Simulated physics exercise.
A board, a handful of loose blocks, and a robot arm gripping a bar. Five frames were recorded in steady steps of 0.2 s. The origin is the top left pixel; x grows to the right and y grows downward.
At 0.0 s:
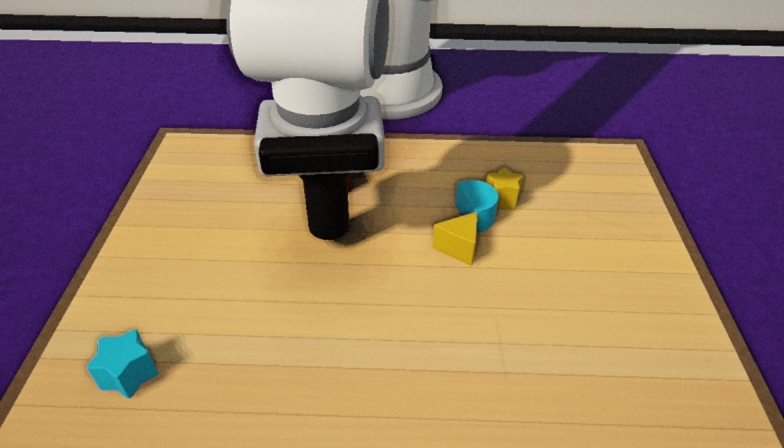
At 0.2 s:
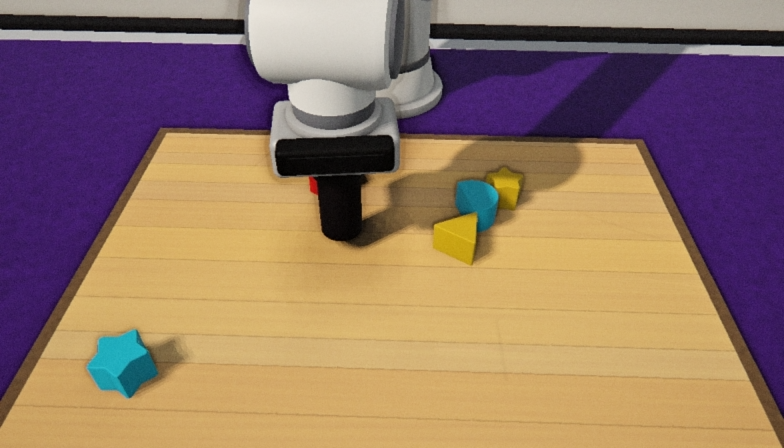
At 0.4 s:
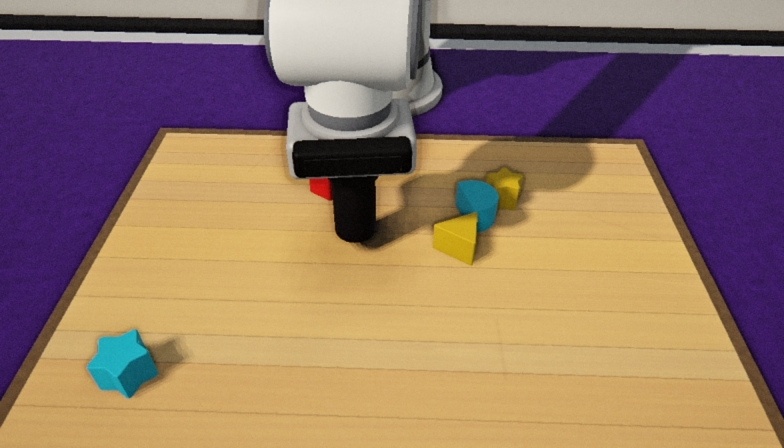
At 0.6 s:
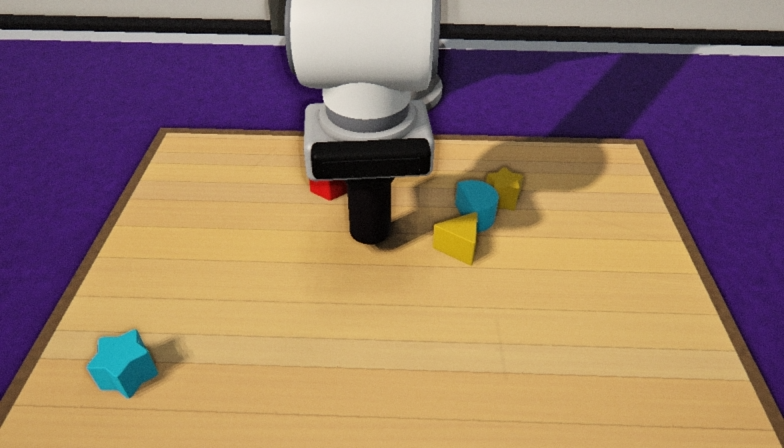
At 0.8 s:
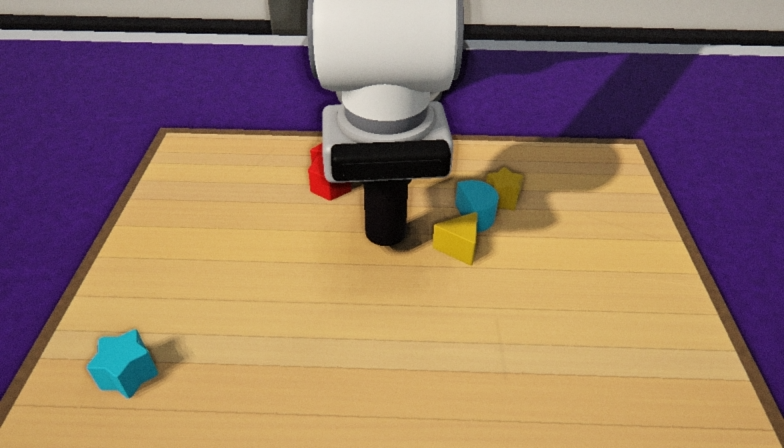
Robot arm sliding a black bar steadily rightward over a wooden board, revealing a red block behind, other blocks staying still.
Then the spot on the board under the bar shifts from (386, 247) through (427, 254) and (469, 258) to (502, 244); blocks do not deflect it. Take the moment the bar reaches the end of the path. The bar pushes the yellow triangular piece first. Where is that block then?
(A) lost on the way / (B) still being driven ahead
Option B.
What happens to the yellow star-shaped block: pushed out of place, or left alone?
If the bar follows that path, the yellow star-shaped block stays in its place.
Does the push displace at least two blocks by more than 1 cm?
I believe not.
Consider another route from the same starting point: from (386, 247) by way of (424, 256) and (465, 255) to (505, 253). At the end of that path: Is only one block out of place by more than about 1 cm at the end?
My answer is yes.
On the path given first. One third of the way, bar at (428, 239); yellow triangular piece at (470, 225), turned 15° clockwise.
Two thirds of the way, bar at (473, 243); yellow triangular piece at (498, 218).
At the end, bar at (505, 229); yellow triangular piece at (528, 205); turquoise D-shaped block not moved; yellow star-shaped block not moved.
